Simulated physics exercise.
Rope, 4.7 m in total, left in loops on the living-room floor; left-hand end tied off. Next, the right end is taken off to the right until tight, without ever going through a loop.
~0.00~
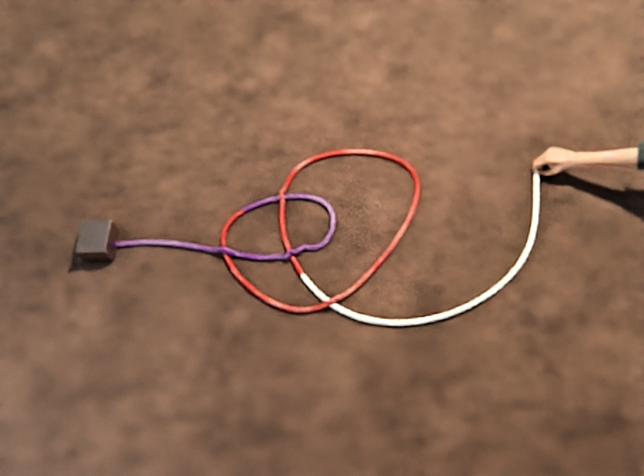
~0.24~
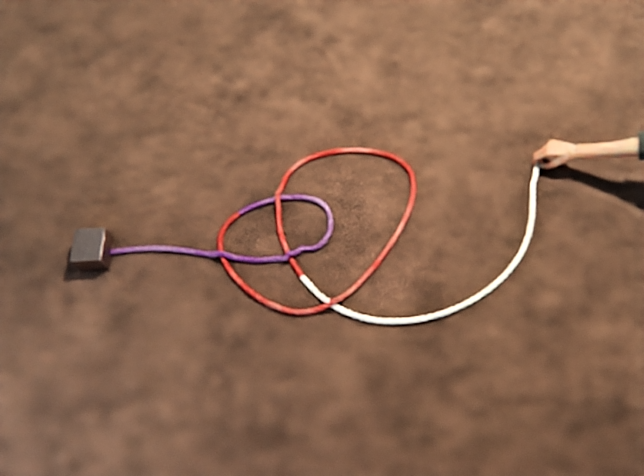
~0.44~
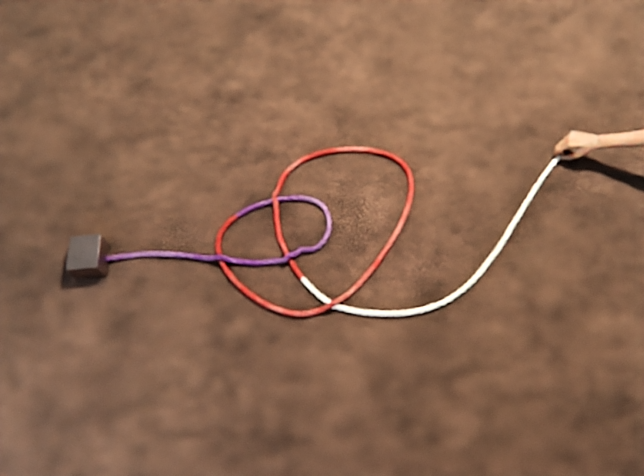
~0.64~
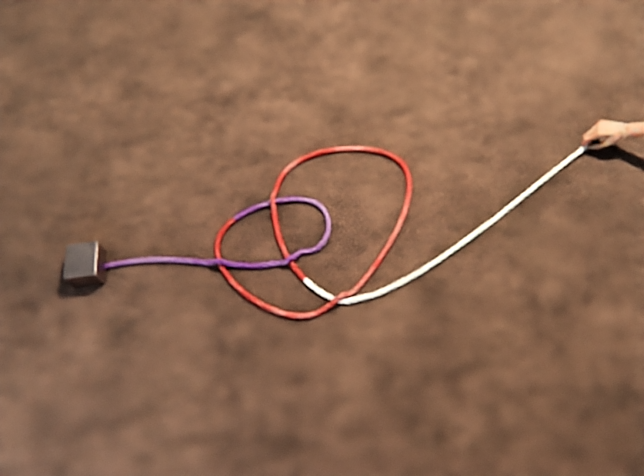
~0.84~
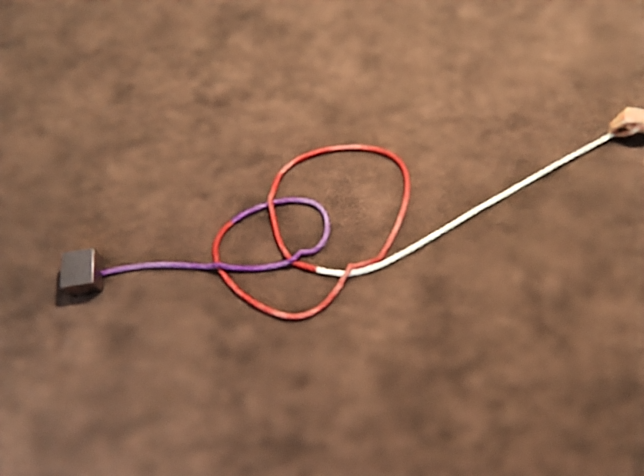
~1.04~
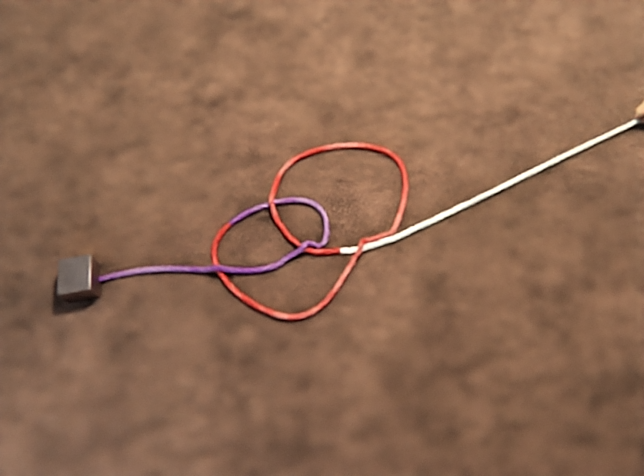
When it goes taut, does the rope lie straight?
No, it jams in a knot.
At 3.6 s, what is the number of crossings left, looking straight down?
Seen from above, the tally is 4.
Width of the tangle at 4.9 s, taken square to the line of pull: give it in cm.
My estimate would be close to 6 cm.
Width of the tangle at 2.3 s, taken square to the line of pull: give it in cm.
Looks like about 46 cm to me.
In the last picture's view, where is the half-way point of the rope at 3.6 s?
That point lies near pixel (435, 196) in the last picture.
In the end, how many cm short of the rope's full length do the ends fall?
20 cm.
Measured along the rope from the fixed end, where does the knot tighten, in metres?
Roughly 1.0 m.
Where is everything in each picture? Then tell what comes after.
Shows, crossings (225, 252) purple over red, (282, 198) red over purple, (293, 259) purple over red, (331, 304) red over white; rope runs through (243, 255) (223, 241) (412, 212) (283, 232) (505, 281); grip (537, 172), in the first picture.
Shows, rope runs through (241, 258) (409, 209) (505, 275); grip (537, 165), in the second picture.
Shows, rope runs through (240, 262) (408, 207) (495, 253); grip (558, 157), in the third picture.
Shows, rope runs through (240, 265) (407, 205) (496, 219); grip (586, 146), in the fourth picture.
Shows, rope runs through (239, 268) (405, 203) (510, 191); grip (613, 134), in the fifth picture.
Shows, rope runs through (239, 270) (214, 258) (404, 200) (291, 239) (533, 172); grip (638, 120), in the sixth picture.
By 2.3 s, the ends are 2.8 m apart, loops still 45 cm across.
By 3.6 s, the ends are 3.5 m apart, loops still 23 cm across.
By 4.9 s, the ends are 4.3 m apart, loops still 7 cm across.
By 6.1 s, the ends are 4.5 m apart, with a tight lump 0.9 m from the fixed end.
By 6.4 s, the ends are 4.5 m apart, loops still 7 cm across.
